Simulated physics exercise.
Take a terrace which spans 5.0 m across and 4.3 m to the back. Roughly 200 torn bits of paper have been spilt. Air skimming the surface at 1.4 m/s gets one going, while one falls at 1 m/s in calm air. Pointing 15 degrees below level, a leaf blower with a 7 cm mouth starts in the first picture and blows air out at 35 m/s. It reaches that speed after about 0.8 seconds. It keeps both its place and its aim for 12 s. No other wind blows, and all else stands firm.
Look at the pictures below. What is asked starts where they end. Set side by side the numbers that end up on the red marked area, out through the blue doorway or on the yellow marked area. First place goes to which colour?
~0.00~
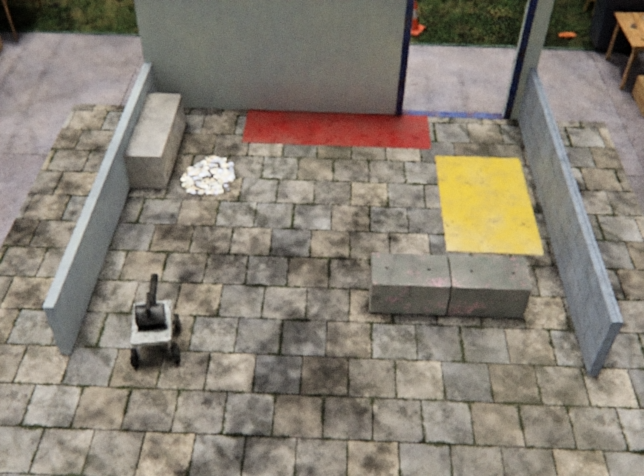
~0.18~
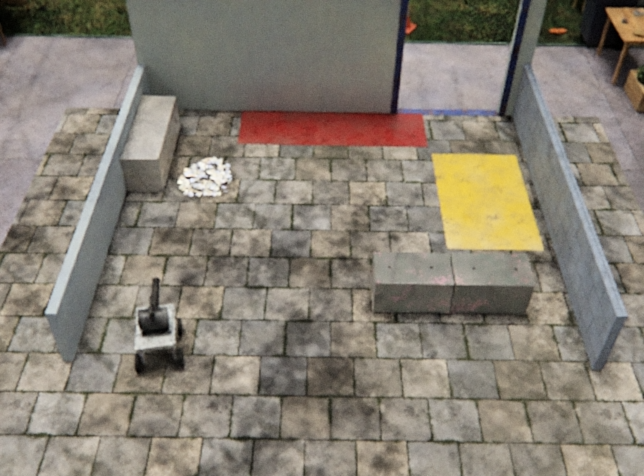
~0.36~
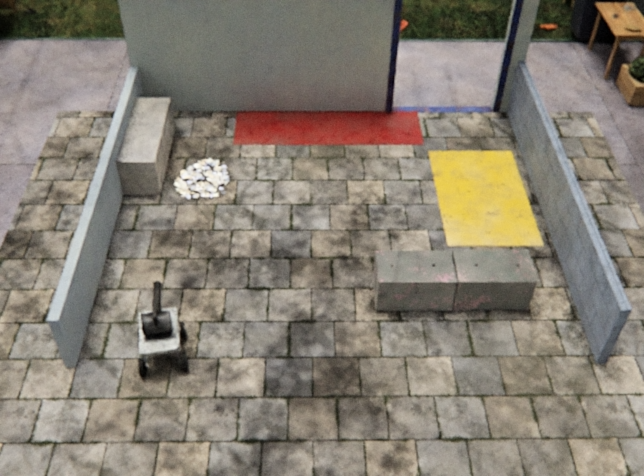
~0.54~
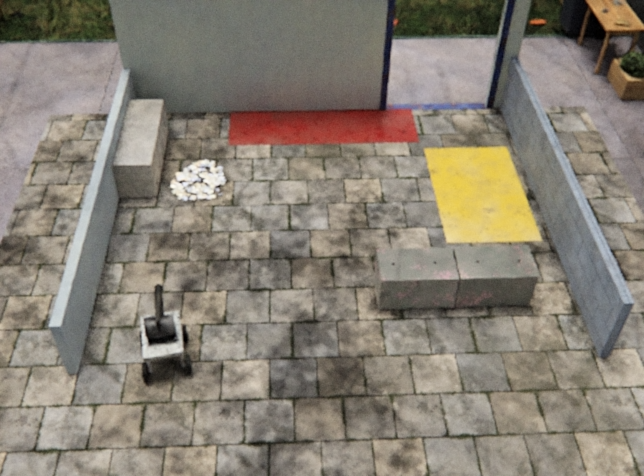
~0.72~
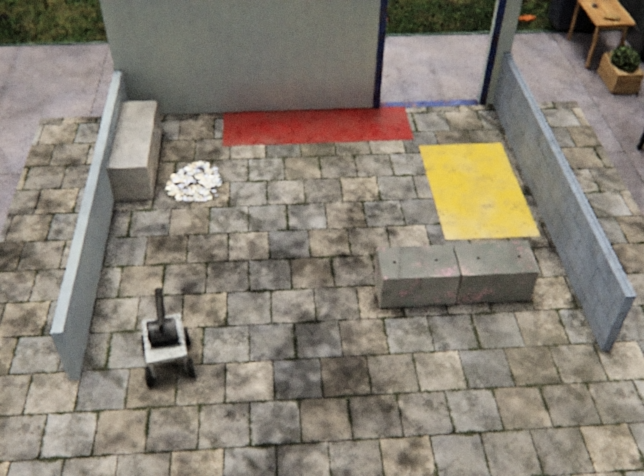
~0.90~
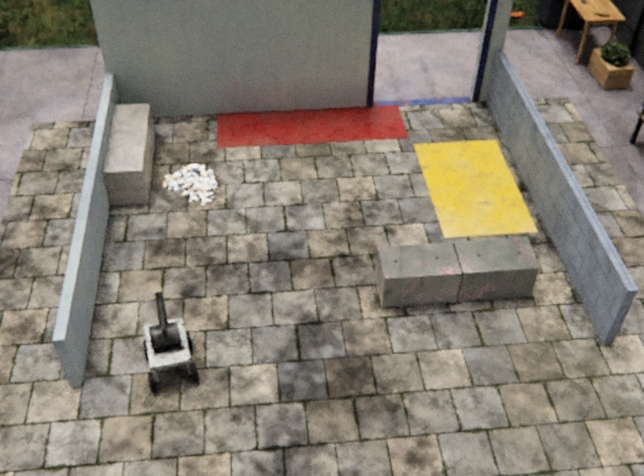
The red one.
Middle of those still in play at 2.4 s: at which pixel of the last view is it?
Centre estimate: (219, 122) px.
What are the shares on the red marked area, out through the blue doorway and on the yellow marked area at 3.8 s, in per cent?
I'd put it at roughly 70 percent on red, 0 percent on blue and 0 percent on yellow.
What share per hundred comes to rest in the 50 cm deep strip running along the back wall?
Share: Around 100 percent.
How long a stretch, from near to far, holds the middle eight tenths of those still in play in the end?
About 0.0 m from near to far.
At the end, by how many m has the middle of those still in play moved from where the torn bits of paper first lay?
Roughly 1.6 metres.
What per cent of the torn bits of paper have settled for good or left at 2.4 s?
Close to 0 % of them.
After 2.4 s, 100 % are on the move or not yet settled, 0 % are on the yellow marked area, 0 % out through the blue doorway and 36 % on the red marked area; the middle of those still in play is near (219, 122).
After 3.8 s, 78 % are on the move or not yet settled, 0 % are on the yellow marked area, 0 % out through the blue doorway and 70 % on the red marked area; the middle of those still in play is near (235, 116).
After 6.6 s, 62 % are on the move or not yet settled, 0 % are on the yellow marked area, 0 % out through the blue doorway and 81 % on the red marked area; the middle of those still in play is near (239, 114).
After 12.0 s, at the end, 0 % are on the yellow marked area, 0 % out through the blue doorway and 92 % on the red marked area; the middle of those still in play is near (242, 113).
